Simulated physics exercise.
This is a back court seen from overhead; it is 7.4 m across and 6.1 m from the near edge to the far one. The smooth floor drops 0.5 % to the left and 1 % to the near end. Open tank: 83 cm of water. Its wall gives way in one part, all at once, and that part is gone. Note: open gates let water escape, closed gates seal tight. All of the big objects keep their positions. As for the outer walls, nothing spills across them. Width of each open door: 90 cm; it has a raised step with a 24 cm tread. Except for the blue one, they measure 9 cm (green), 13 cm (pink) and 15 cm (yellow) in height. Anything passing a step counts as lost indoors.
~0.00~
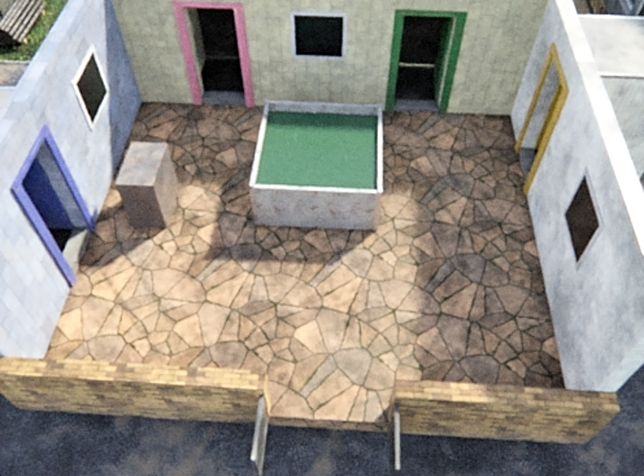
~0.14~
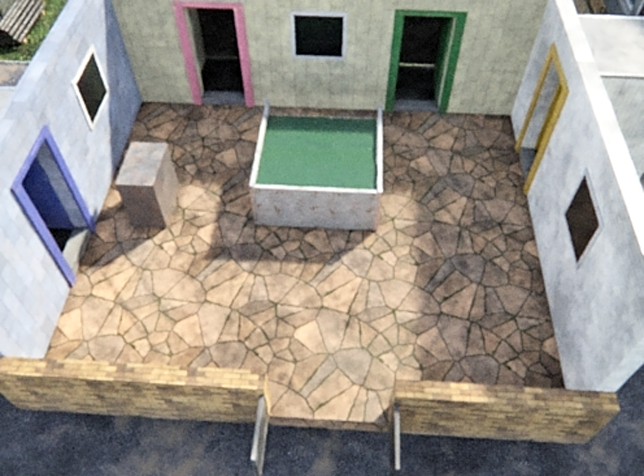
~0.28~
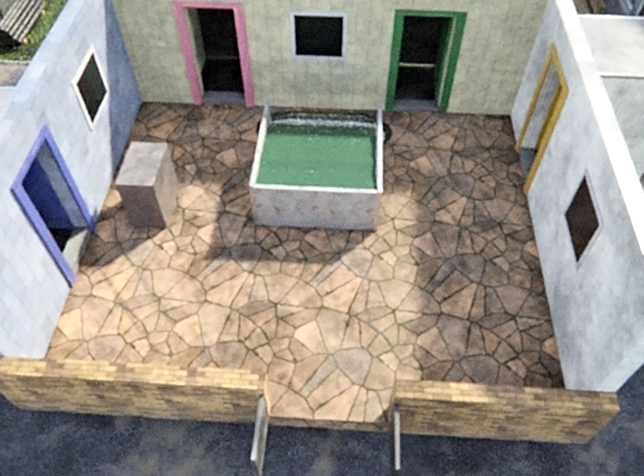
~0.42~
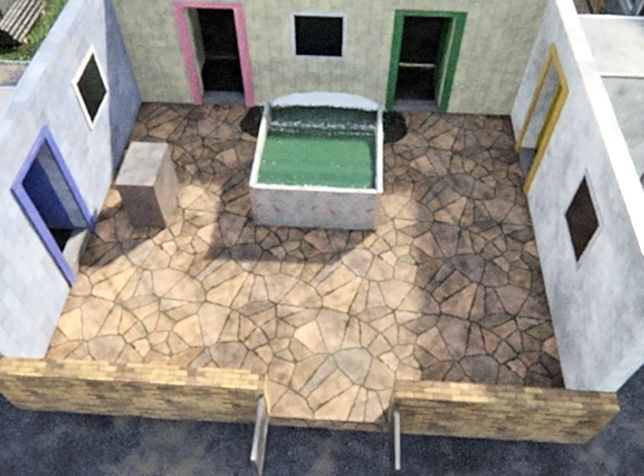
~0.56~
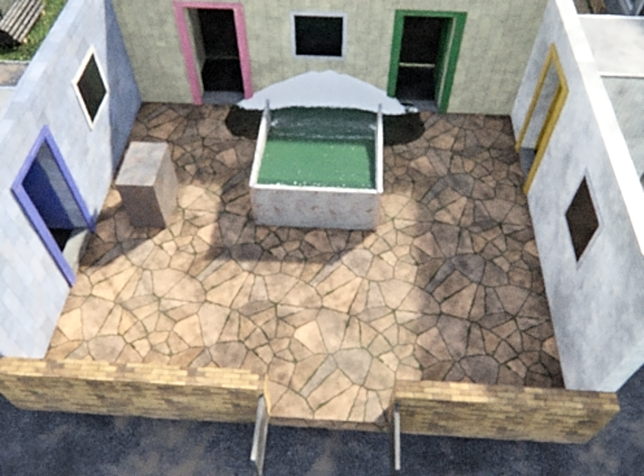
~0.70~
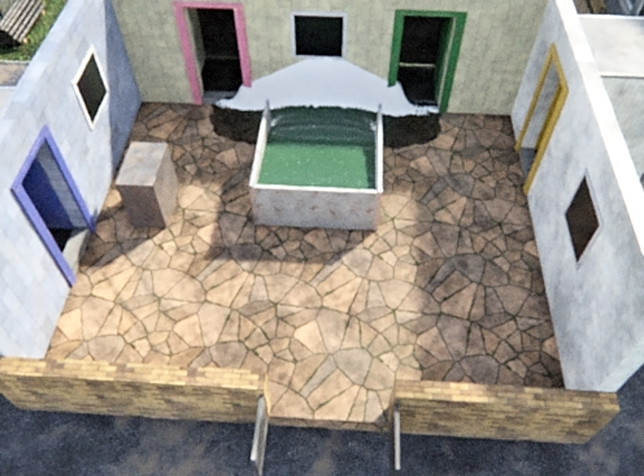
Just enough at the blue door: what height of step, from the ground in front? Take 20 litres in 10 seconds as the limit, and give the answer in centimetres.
Some 7 cm.
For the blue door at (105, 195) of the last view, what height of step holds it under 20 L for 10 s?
Close to 12.0 cm at the least.
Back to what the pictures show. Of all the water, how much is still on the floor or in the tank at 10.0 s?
Around 86 percent is still there.
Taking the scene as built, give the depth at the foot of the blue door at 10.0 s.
Some 6.0 centimetres.
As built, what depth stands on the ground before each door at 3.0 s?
Door by door in centimetres - green 13, blue 8, pink 13, yellow 21.
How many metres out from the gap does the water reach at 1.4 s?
Roughly 3.8 m from the gap.
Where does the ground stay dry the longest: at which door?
Last: Blue.
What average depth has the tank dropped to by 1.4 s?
About 39 centimetres.
After 1.4 s water covers 20 % of the floor, deepest (57 cm) near (310, 112); it has not reached the blue door.
After 3.0 s water covers 40 % of the floor, deepest (31 cm) near (134, 124); 8 cm at the blue door, 0 litres in over its 17 cm step.
After 10.0 s water covers 95 % of the floor, deepest (14 cm) near (34, 384); 6 cm at the blue door, 0 litres in over its 17 cm step.
At the blue door as built, the water arrived by 2.4 s and peaked near 14 cm at 3.6 s.
With a step of 6 cm, 28 litres would have come in within the 10 s; with 8 cm, 12 litres. So under 20 litres takes about 7 cm.
